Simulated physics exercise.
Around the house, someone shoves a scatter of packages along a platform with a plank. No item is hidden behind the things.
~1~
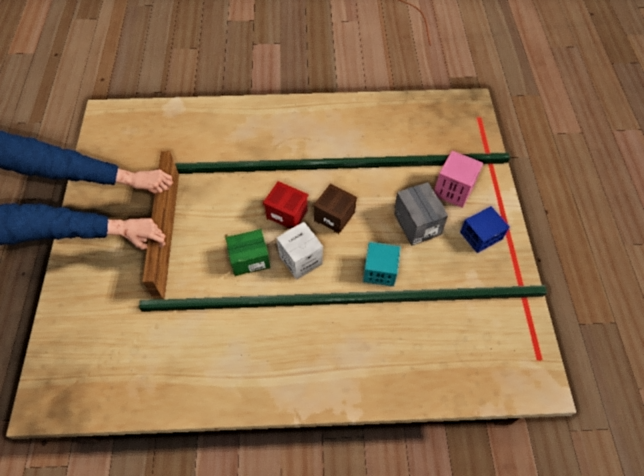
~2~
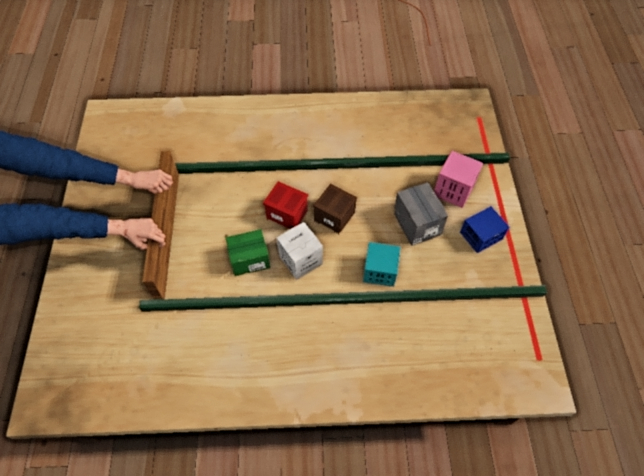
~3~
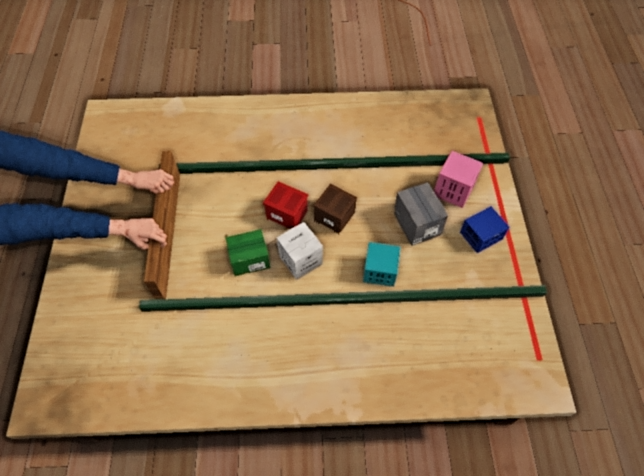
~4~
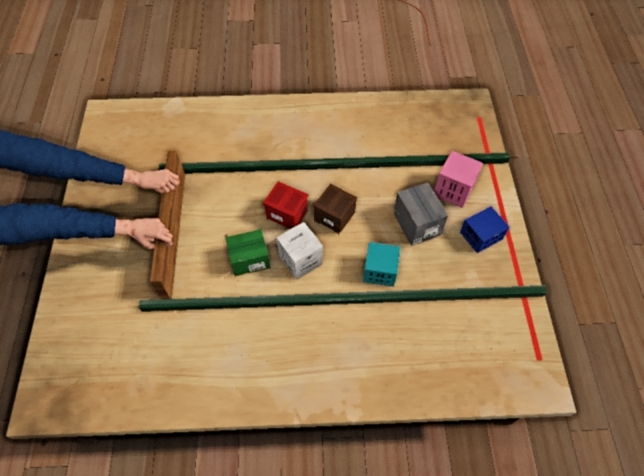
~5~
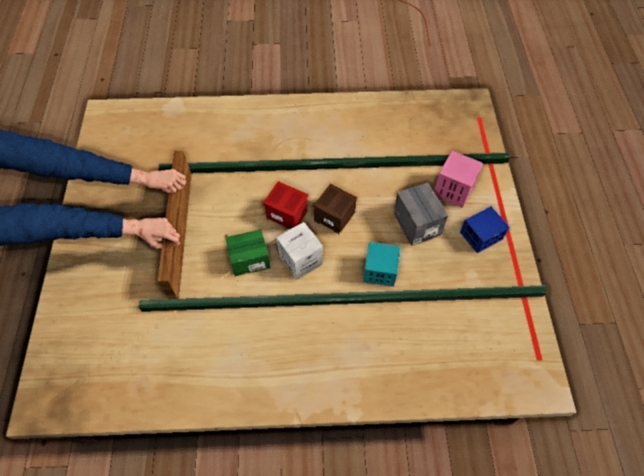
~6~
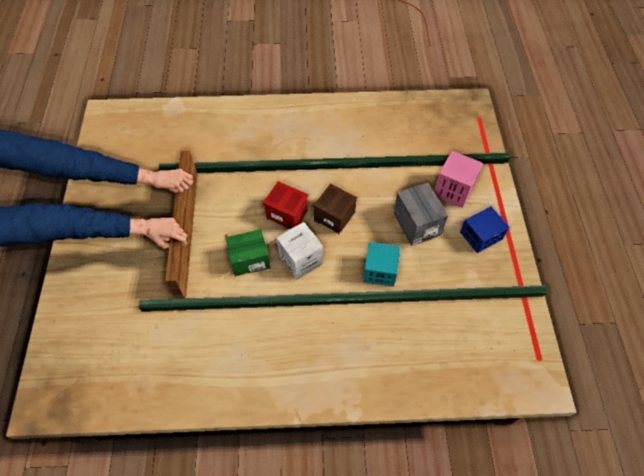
At first, two hands hold a wooden plank upright at the left of a platform, with eight colored boxes scattered between green rails and a red line at the right. The hands then slide the plank slightly rightward toward the green box, while every box stays still and untouched.
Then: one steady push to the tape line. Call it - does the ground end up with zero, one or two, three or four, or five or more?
The ground ends up with five or more.
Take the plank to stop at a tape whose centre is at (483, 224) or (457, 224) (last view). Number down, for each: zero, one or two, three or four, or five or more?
Taking the two places as listed: 5 or more, then 3 or 4.
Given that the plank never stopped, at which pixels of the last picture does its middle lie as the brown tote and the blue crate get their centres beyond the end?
Its middle is about (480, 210) and about (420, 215).
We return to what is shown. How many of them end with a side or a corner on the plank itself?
In total, 2.
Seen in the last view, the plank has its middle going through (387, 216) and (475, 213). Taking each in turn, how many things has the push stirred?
Respectively 7 and 8.
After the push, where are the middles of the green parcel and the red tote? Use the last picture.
In the last picture they sit at about (535, 246) and about (520, 190).
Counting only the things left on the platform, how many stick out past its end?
2, I think.
A little later, none off yet; blue crate at rest near (484, 230); pink crate at rest near (457, 180); grey parcel at rest near (420, 214).
When it is over, the number that fall off is five or more; down, white box, brown tote, turquoise crate, grey parcel, pink crate and blue crate.
